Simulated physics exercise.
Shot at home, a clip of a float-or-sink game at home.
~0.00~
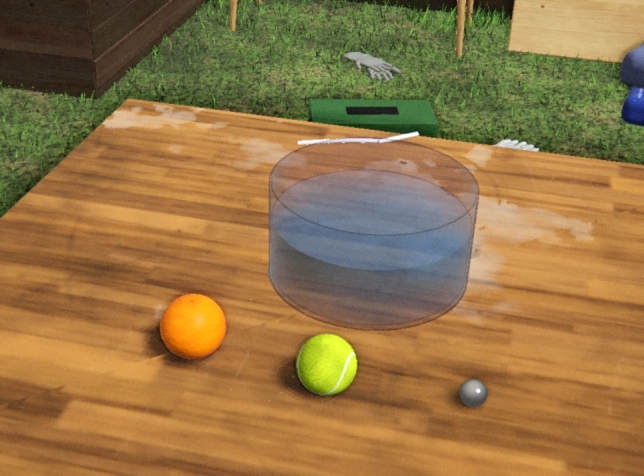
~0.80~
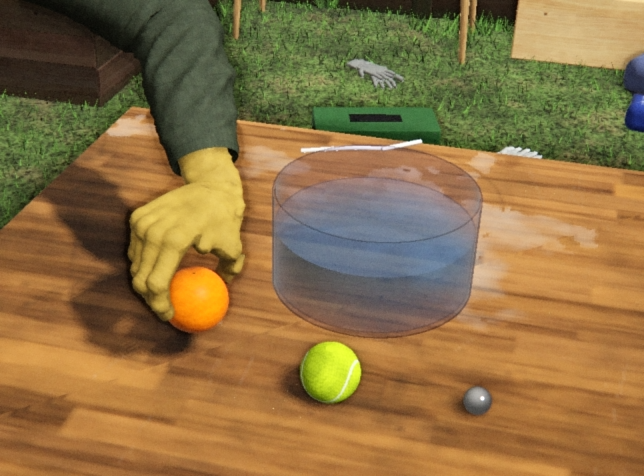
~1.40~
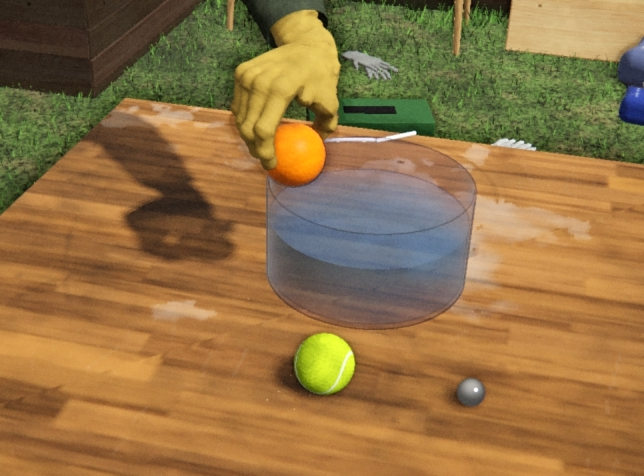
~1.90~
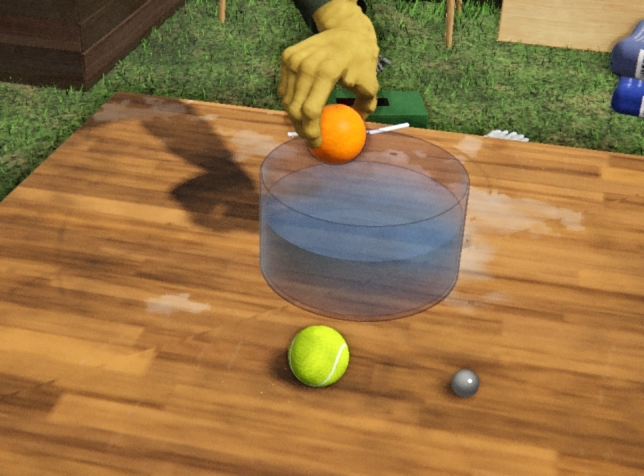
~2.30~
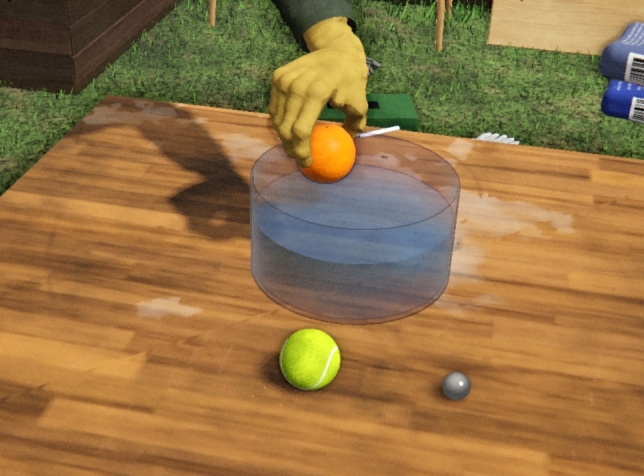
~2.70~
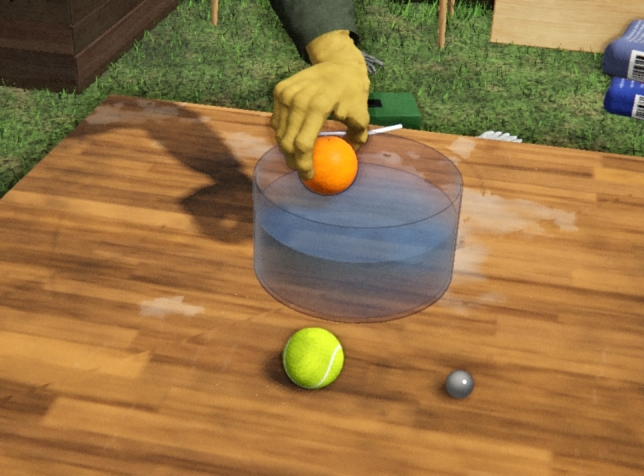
On a wooden table outdoors, an orange, a tennis ball and a small steel ball sit in a row before a clear tub of water. A yellow-gloved hand grasps the orange, lifts it rightward over the tub, then lowers it to just above the water.
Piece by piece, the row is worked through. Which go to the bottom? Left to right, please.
Obs. - left is buoyant; middle is buoyant; right heads down.
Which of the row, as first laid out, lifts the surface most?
I say the one on the left.
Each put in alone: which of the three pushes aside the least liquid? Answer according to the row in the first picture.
It is the right object.
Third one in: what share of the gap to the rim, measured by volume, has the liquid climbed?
Roughly 10 %.
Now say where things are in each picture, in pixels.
The first picture shows the row from the left; orange (193, 327); tennis ball (326, 365); steel ball (474, 393).
The second picture shows a hand picks up the orange; orange (195, 300); steel ball (478, 400).
In the third picture, it is carried over; orange (293, 155); tennis ball (324, 364).
In the fourth picture, it is above the clear tub; orange (336, 134); steel ball (466, 383).
The fifth picture shows it comes down; orange (326, 153); tennis ball (310, 360).
In the sixth picture, it is just over the surface; orange (328, 166); tennis ball (313, 359); steel ball (460, 384).
By 4.0 s, the orange rides on the surface.
By 8.0 s, the tennis ball rides on the surface.
By 12.0 s, the steel ball sinks; afloat, orange and tennis ball.
